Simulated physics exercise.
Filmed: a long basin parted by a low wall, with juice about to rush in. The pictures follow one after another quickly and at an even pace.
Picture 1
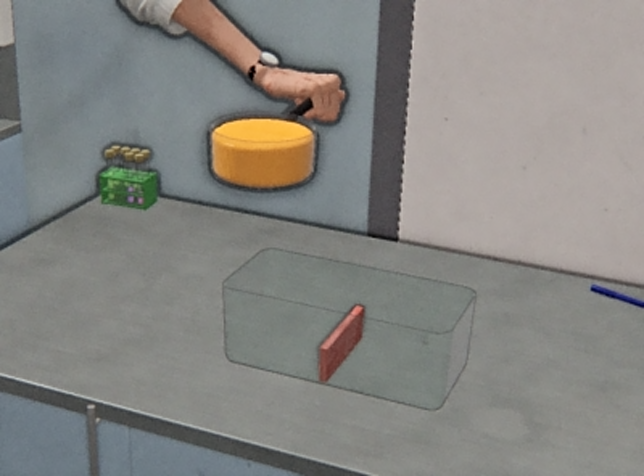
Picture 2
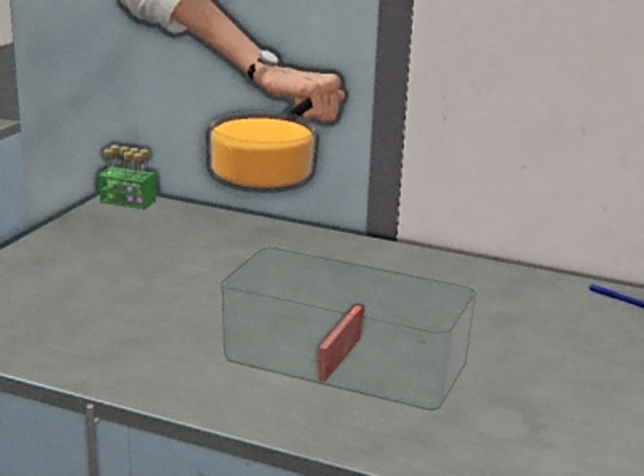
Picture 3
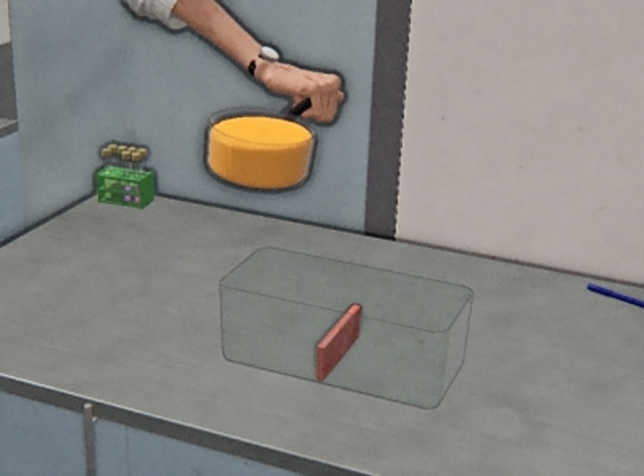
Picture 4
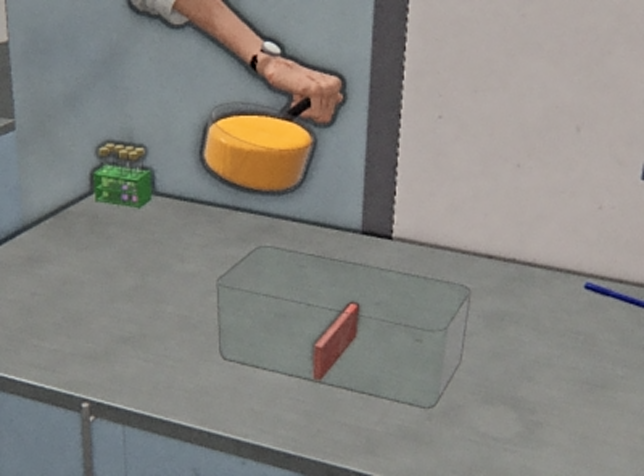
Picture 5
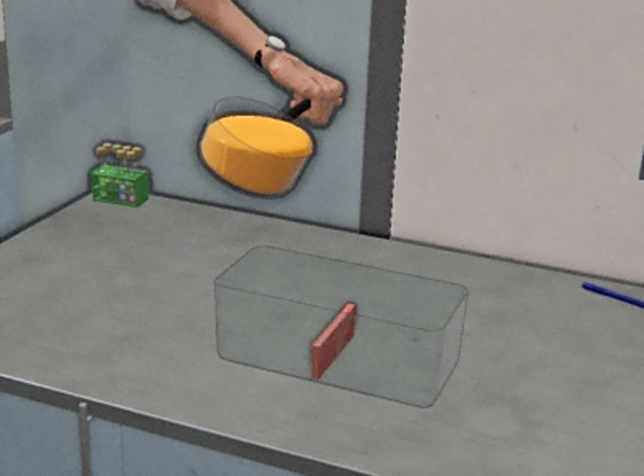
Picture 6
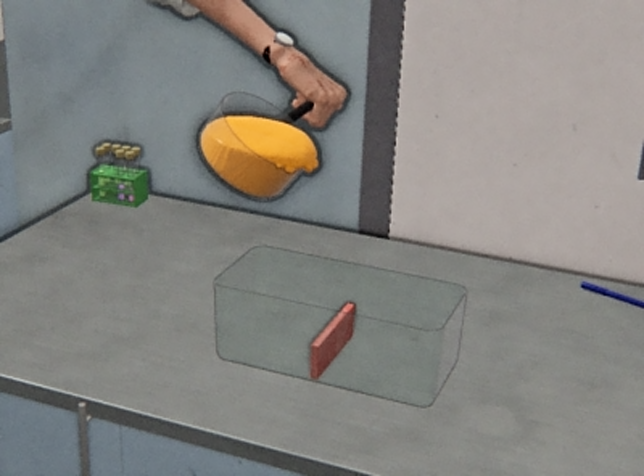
The footage shows a hand holding a pot of orange-yellow juice above a clear basin with a low red wall, then tilting it steadily to the right until the juice bulges slightly over the lower edge.
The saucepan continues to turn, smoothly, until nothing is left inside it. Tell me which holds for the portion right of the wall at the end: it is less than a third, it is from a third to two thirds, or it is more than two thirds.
It is from a third to two thirds.
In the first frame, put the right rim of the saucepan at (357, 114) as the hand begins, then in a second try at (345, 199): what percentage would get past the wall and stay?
85 %, then 75 %.
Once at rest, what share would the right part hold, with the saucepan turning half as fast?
It comes to about 70 per cent.
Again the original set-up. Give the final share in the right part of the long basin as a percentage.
50 % or thereabouts.
A moment on, the saucepan is tipped right over and 20 per cent is still to pour, 4 is left of the wall and 19 right of it.
Next, the saucepan is tipped right over and 4 per cent is still to pour, 38 is left of the wall and 52 right of it.
Then the saucepan is tipped right over and 0 per cent is still to pour, 46 is left of the wall and 47 right of it.
Later the saucepan is tipped right over and 0 per cent is still to pour, 49 is left of the wall and 48 right of it.
At rest 49 per cent lies left of the wall, 48 right of it and 2 outside.
